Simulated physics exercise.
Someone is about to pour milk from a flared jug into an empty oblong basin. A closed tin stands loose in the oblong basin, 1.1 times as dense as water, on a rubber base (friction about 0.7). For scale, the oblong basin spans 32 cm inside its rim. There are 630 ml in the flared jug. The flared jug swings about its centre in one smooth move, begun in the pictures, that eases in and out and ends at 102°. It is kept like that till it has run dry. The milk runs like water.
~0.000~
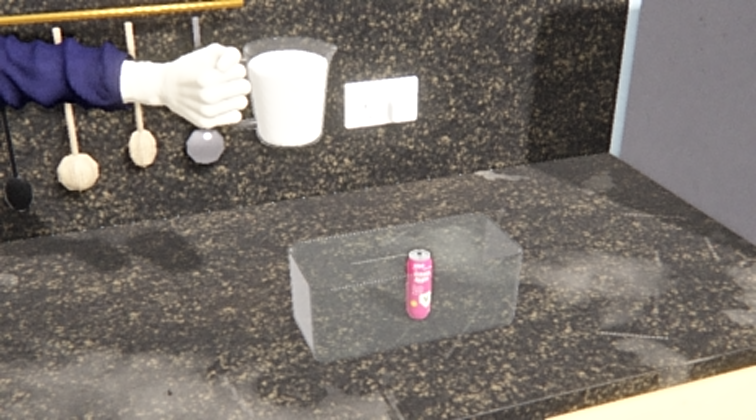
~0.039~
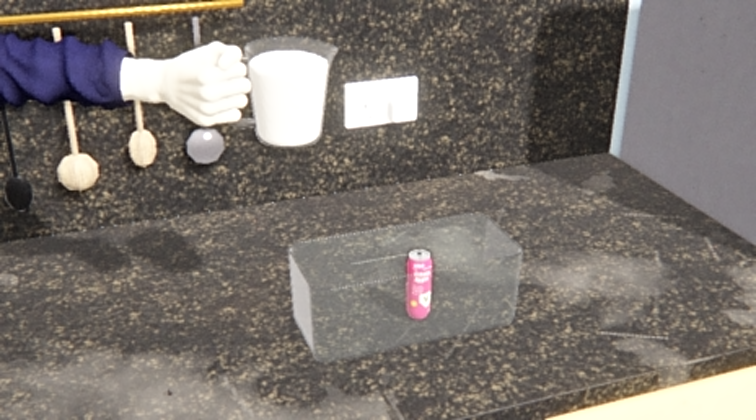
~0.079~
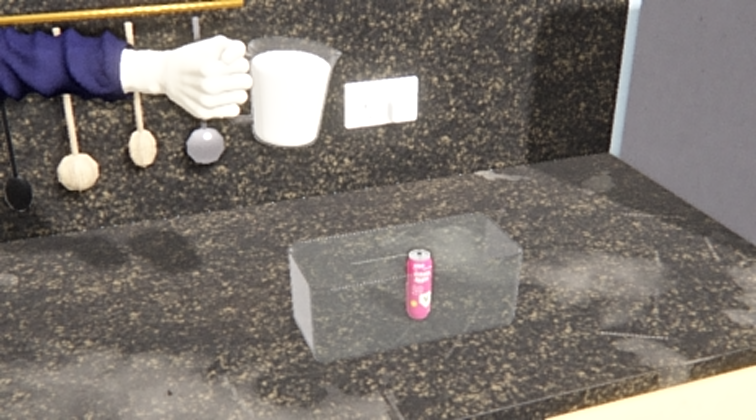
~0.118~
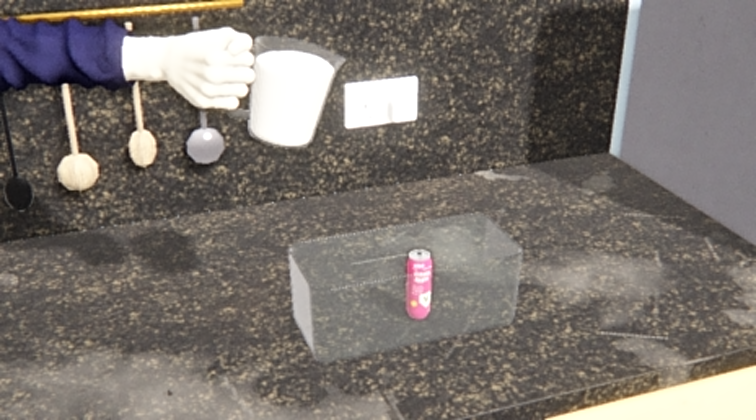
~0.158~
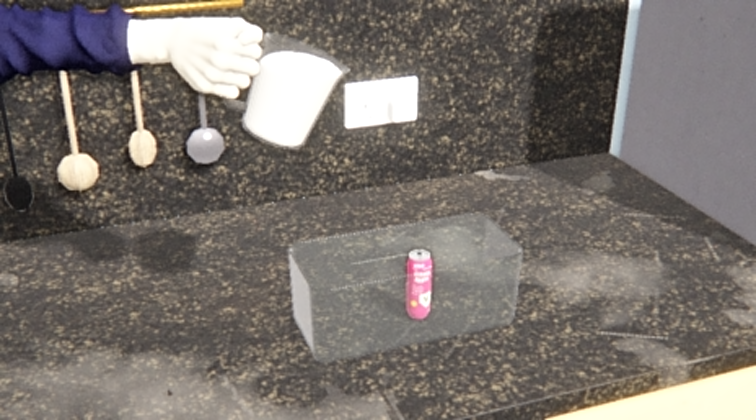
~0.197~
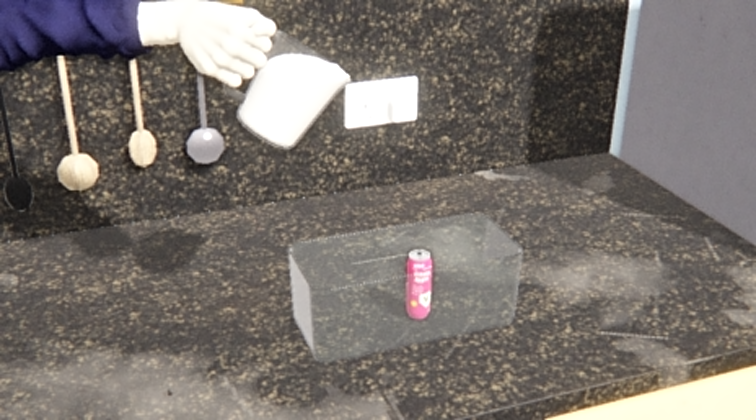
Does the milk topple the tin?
It falls.
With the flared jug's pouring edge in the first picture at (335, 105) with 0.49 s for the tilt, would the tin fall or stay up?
Then it topples.
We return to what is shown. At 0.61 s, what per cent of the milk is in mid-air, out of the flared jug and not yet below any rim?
About 32 per cent.
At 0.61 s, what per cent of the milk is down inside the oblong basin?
Near 54 in a hundred.
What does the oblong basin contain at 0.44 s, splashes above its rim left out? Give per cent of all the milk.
About 2 per cent.
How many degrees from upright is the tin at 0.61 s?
Near 5° from upright.
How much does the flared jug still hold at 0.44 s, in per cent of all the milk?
Near 50 in a hundred.
After 0.44 s the tilt is 99° and 51 per cent is still to pour; the tin stands where it began.
After 0.61 s the tilt is 102° and 14 per cent is still to pour; the tin stands 2 cm from where it began.
After 0.79 s the tilt is 102° and 2 per cent is still to pour; the tin leans 50°.
After 0.99 s the tilt is 102° and 0 per cent is still to pour; the tin lies on its side.
In the end the tin lies on its side.
